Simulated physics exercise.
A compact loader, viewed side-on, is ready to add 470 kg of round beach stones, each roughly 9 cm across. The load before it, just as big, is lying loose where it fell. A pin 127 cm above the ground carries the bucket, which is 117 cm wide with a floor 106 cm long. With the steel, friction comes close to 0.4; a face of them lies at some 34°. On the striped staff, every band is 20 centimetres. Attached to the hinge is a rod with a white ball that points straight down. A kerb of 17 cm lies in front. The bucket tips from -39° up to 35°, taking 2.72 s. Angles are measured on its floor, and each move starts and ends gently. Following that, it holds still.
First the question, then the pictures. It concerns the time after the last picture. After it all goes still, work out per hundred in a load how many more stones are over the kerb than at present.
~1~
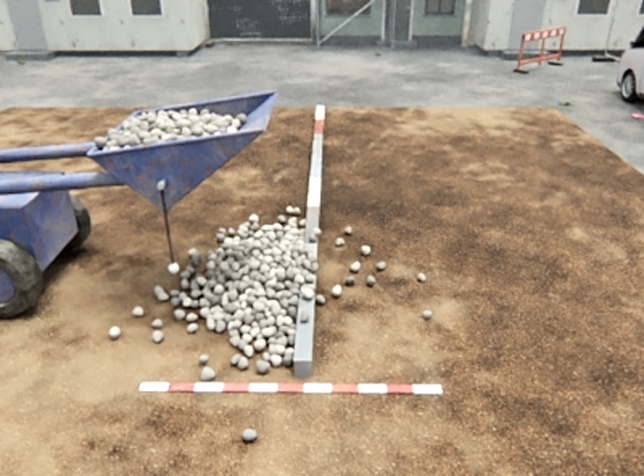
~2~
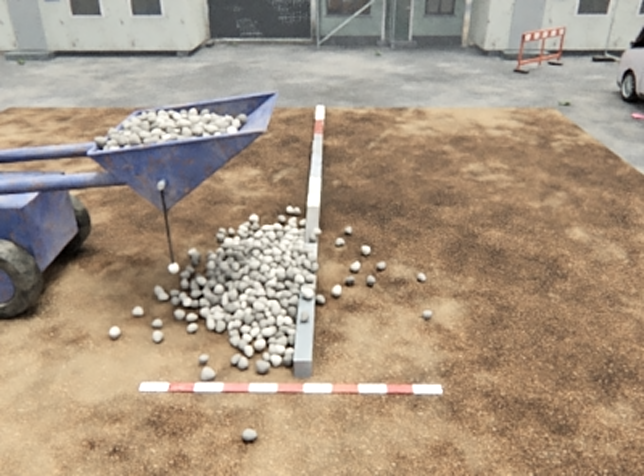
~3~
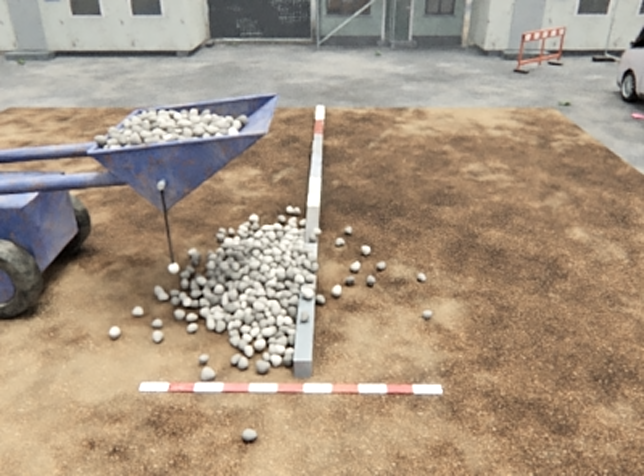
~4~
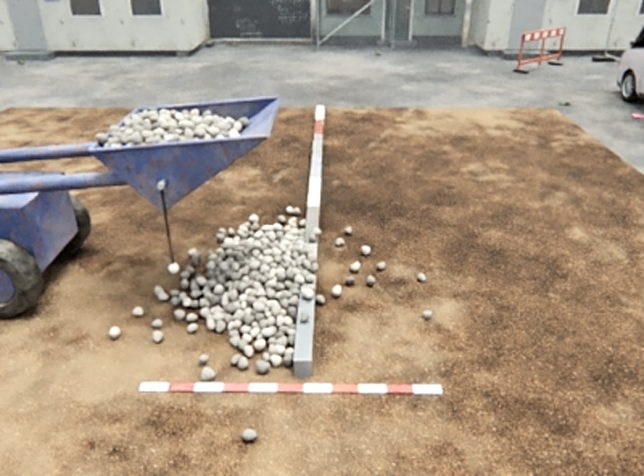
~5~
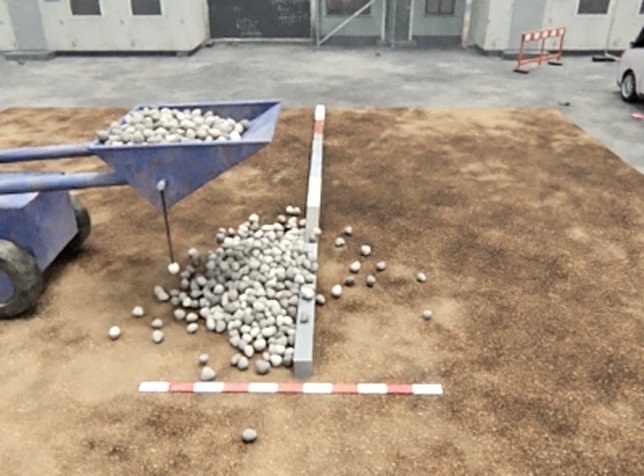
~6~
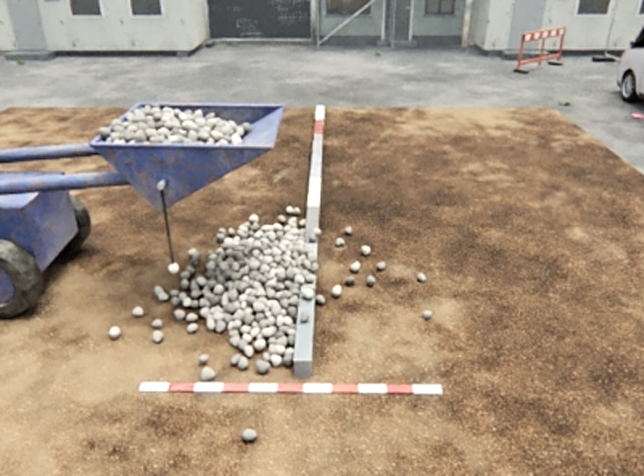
Around 66 stones per hundred.
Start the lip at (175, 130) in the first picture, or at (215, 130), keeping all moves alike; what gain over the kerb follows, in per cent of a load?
I'd expect near 0 per cent first and near 10 per cent next.
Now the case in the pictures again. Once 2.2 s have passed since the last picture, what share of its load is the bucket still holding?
About 15 percent.
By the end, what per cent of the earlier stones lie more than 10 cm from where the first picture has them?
Near 5 per cent, I reckon.
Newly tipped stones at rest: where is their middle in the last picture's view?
The centre sits about (330, 272).
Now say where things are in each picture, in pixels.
In the first picture, the bucket is at -39°, its lip at (264, 130); the top of the load is at (181, 118). The earlier load is highest near (271, 252), 27 cm above ground level, 98 % on this side of the kerb, 2 % over the kerb.
In the second picture, lip at (264, 131), floor tilted -39°, highest stones at (182, 118).
In the third picture, the bucket is at -37°, its lip at (265, 133); the top of the load is at (182, 118).
In the fourth picture, lip at (267, 137), floor tilted -35°, highest stones at (172, 117).
In the fifth picture, the bucket is at -33°, its lip at (270, 141); the top of the load is at (173, 117).
In the sixth picture, the bucket is at -30°, its lip at (272, 147); the top of the load is at (160, 116).
Then, 1.4 s after the last picture the floor is at 23°; in per cent of one load, 93 in the bucket, 105 on this side of the kerb, 2 over the kerb; the foremost stones are at (376, 270).
Then, 2.2 s after the last picture the floor is at 35°; in per cent of one load, 16 in the bucket, 148 on this side of the kerb, 36 over the kerb; the foremost stones are at (410, 274).
Then, 2.6 s after the last picture the floor is at 35°; in per cent of one load, 0 in the bucket, 143 on this side of the kerb, 56 over the kerb; the foremost stones are at (433, 266).
Then, 5.3 s after the last picture the floor is at 35°; in per cent of one load, 0 in the bucket, 132 on this side of the kerb, 68 over the kerb; the foremost stones are at (448, 256). Net gain over the kerb, 66.
